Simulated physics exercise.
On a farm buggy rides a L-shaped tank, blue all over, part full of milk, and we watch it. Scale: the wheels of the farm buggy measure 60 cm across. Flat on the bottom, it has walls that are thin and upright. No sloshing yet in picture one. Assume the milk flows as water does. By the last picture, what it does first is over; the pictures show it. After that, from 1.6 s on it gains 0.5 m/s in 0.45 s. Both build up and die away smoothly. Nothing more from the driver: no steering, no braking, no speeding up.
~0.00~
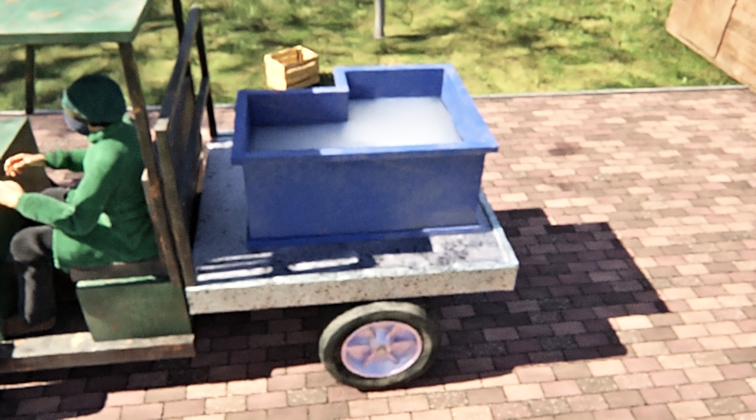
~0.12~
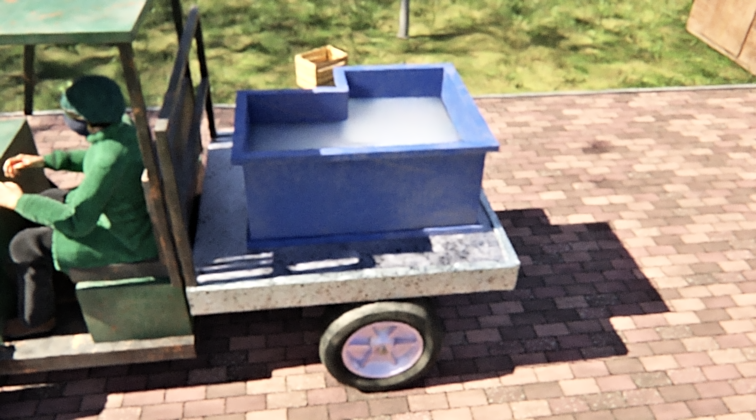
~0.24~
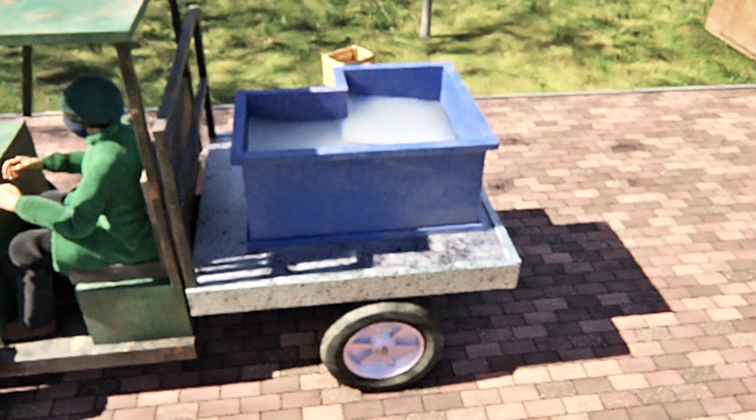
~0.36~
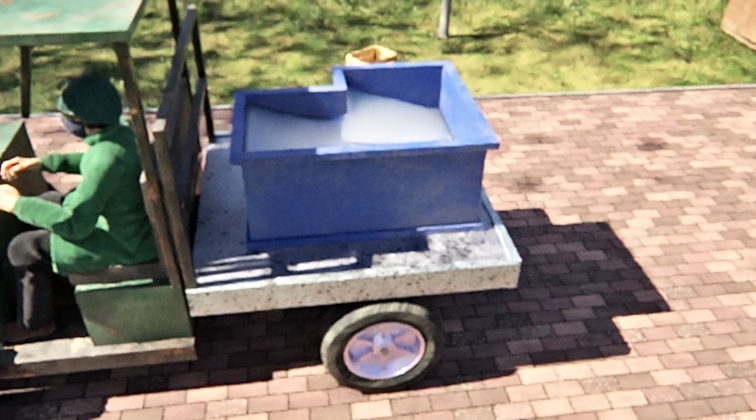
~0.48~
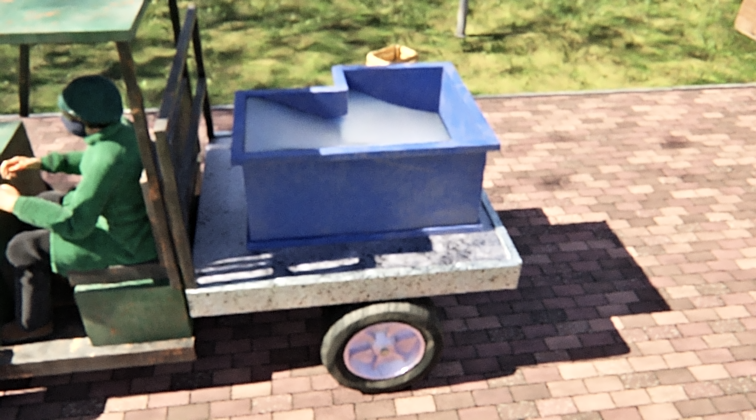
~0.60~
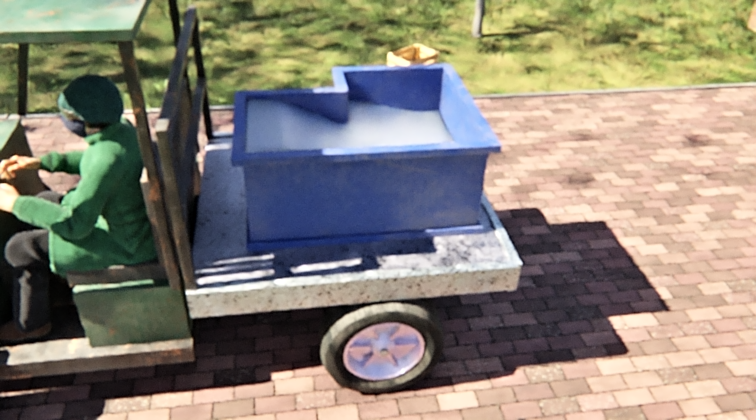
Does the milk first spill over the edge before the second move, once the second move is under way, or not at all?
It spills not at all.
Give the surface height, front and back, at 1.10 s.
Front reads 24 centimetres, back reads 36 centimetres.
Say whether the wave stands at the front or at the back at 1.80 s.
It stands at the forward side.
After 1.10 s it stands 37 cm high behind and 24 cm in front; all of it is still inside.
After 1.80 s it stands 26 cm high behind and 36 cm in front; all of it is still inside.
After 2.60 s it stands 29 cm high behind and 28 cm in front; all of it is still inside.
After 5.04 s all of it is still inside.
